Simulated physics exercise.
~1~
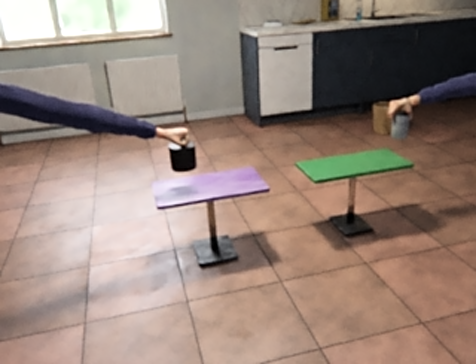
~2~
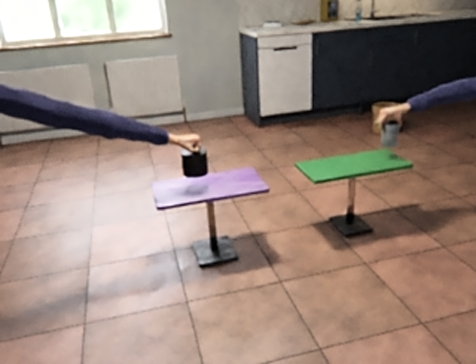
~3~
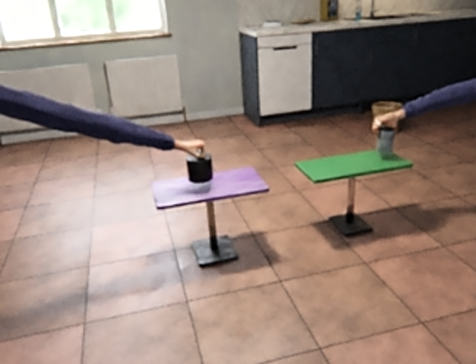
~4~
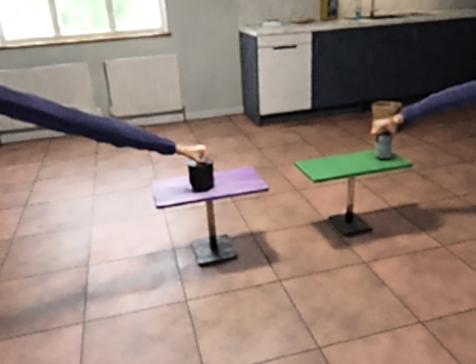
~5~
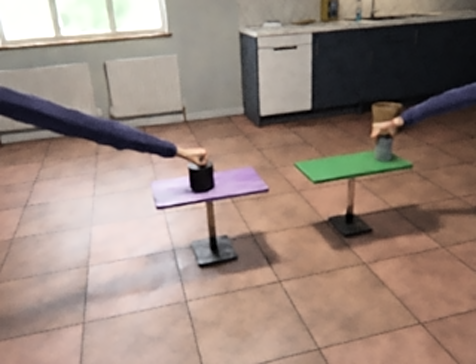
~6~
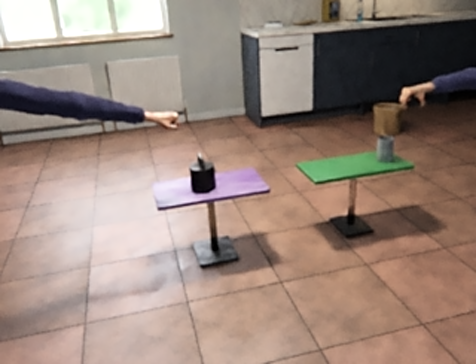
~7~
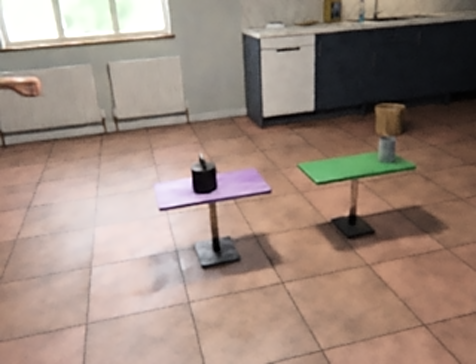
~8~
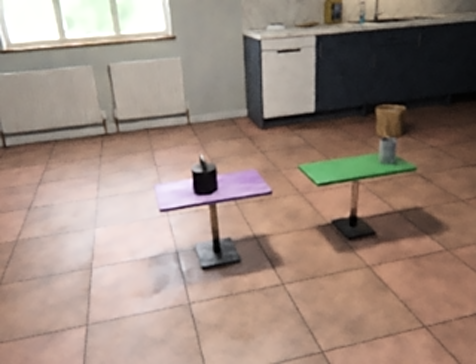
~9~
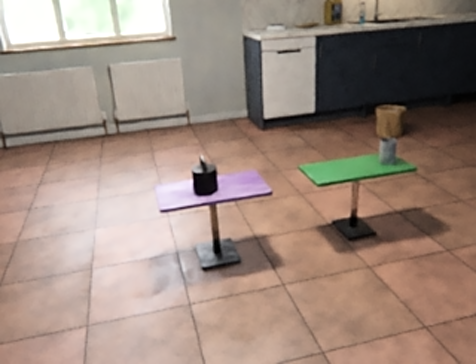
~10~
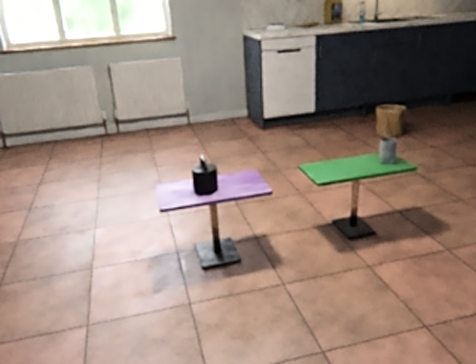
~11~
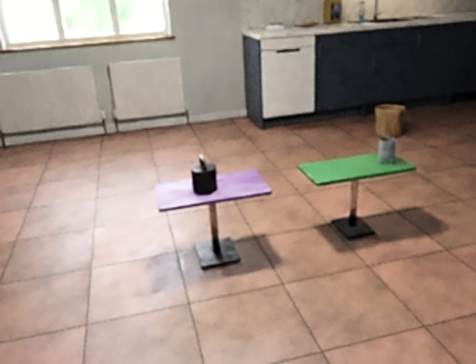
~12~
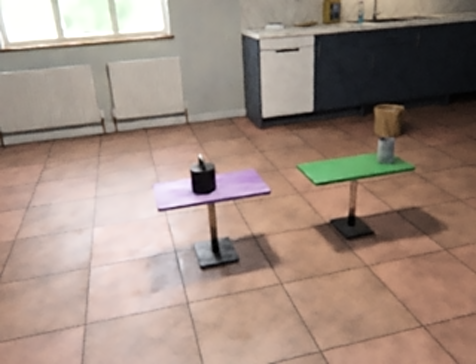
Two hands lowered a dark pot onto a small purple table on the left and a grey beaker onto a green one on the right, then let go and drew back, and both tables stayed standing with the things upright on top.
